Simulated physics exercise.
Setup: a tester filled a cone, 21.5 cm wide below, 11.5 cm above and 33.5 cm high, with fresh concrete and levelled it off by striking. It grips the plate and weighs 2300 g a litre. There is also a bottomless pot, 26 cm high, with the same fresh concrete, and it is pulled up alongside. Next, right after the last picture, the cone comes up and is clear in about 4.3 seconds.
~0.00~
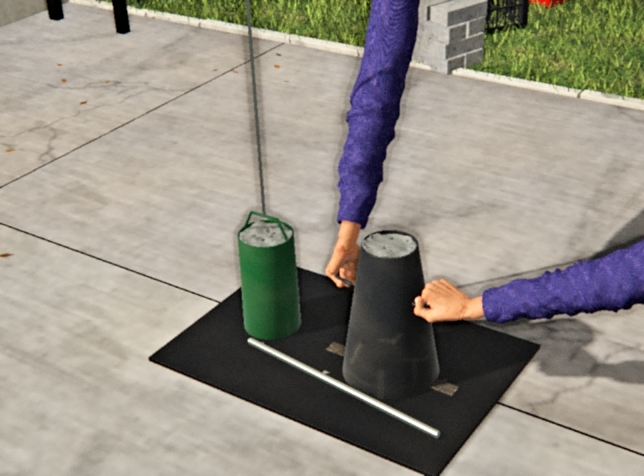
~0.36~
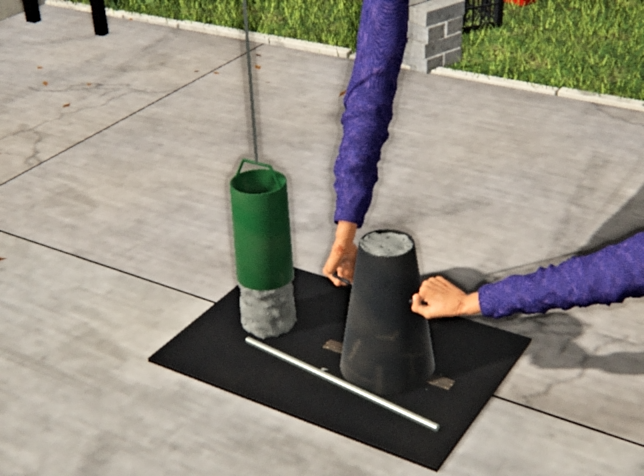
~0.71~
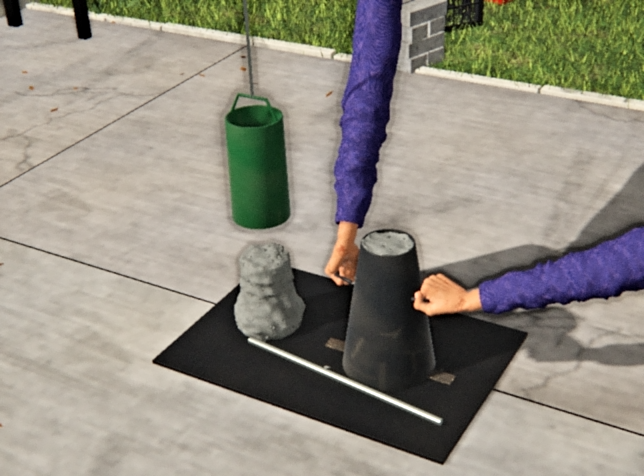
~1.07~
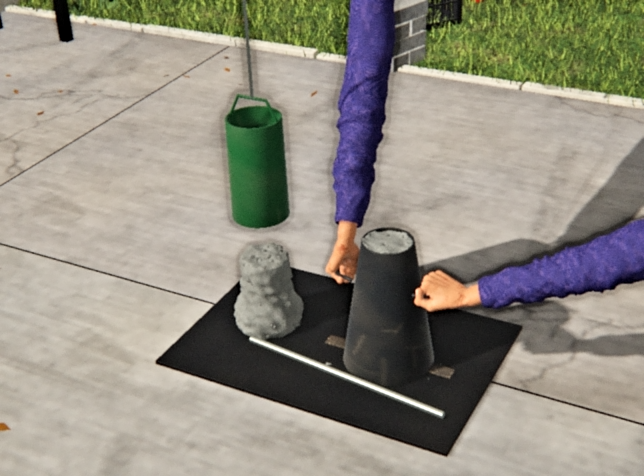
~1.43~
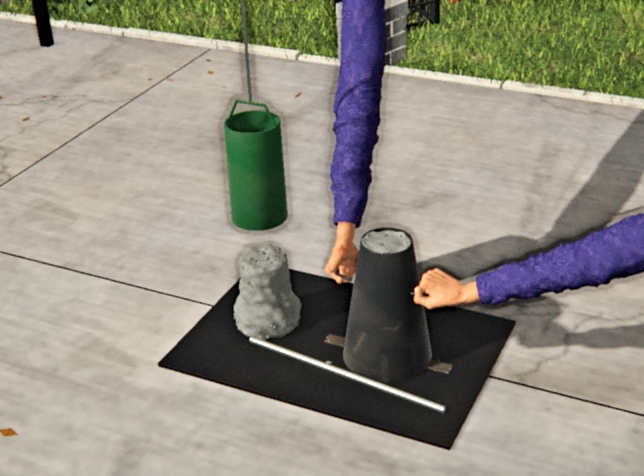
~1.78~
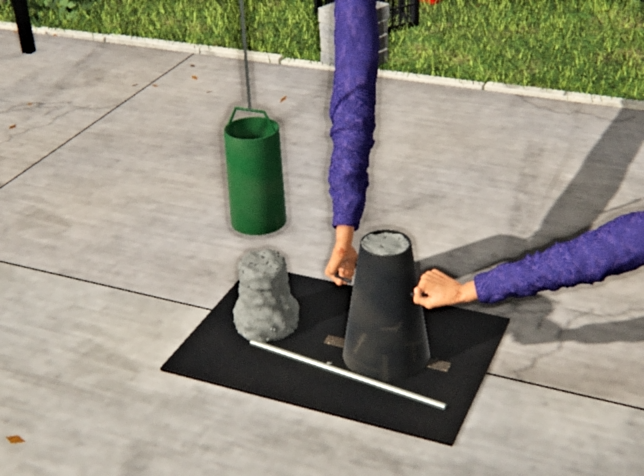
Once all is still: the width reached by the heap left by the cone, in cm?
Estimate: Near 24 cm.
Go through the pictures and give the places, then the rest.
In the first picture, middle of the pot's mouth at (266, 234), still down; middle of the cone's top at (390, 245), not yet moved.
In the second picture, middle of the pot's mouth at (258, 183), raised 14 cm; middle of the cone's top at (387, 244), not yet moved.
In the third picture, middle of the pot's mouth at (254, 117), raised 32 cm; what the pot left 21 cm high and 18 cm wide, top at (265, 255); middle of the cone's top at (388, 243), not yet moved.
In the fourth picture, middle of the pot's mouth at (254, 118), raised 32 cm; what the pot left 21 cm high and 18 cm wide, top at (264, 256); middle of the cone's top at (388, 242), not yet moved.
In the fifth picture, middle of the pot's mouth at (252, 123), raised 32 cm; what the pot left 21 cm high and 18 cm wide, top at (263, 258); middle of the cone's top at (387, 241), not yet moved.
In the sixth picture, middle of the pot's mouth at (251, 129), raised 32 cm; what the pot left 21 cm high and 18 cm wide, top at (262, 262); middle of the cone's top at (386, 243), not yet moved.
After 2.9 s, the cone is up 8.4 cm; the fresh concrete has come down 3.2 cm to 30 cm and is 23 cm wide.
After 3.9 s, the cone is up 21 cm; the fresh concrete has come down 4.0 cm to 29 cm and is 23 cm wide.
After 5.0 s, the cone is up 34 cm; the fresh concrete has come down 4.3 cm to 29 cm and is 24 cm wide.
After 6.3 s, the cone is clear; the fresh concrete has come down 4.5 cm to 29 cm and is 24 cm wide.
After 6.8 s, at rest, the cone is clear; the fresh concrete has come down 4.6 cm to 29 cm and is 24 cm wide.
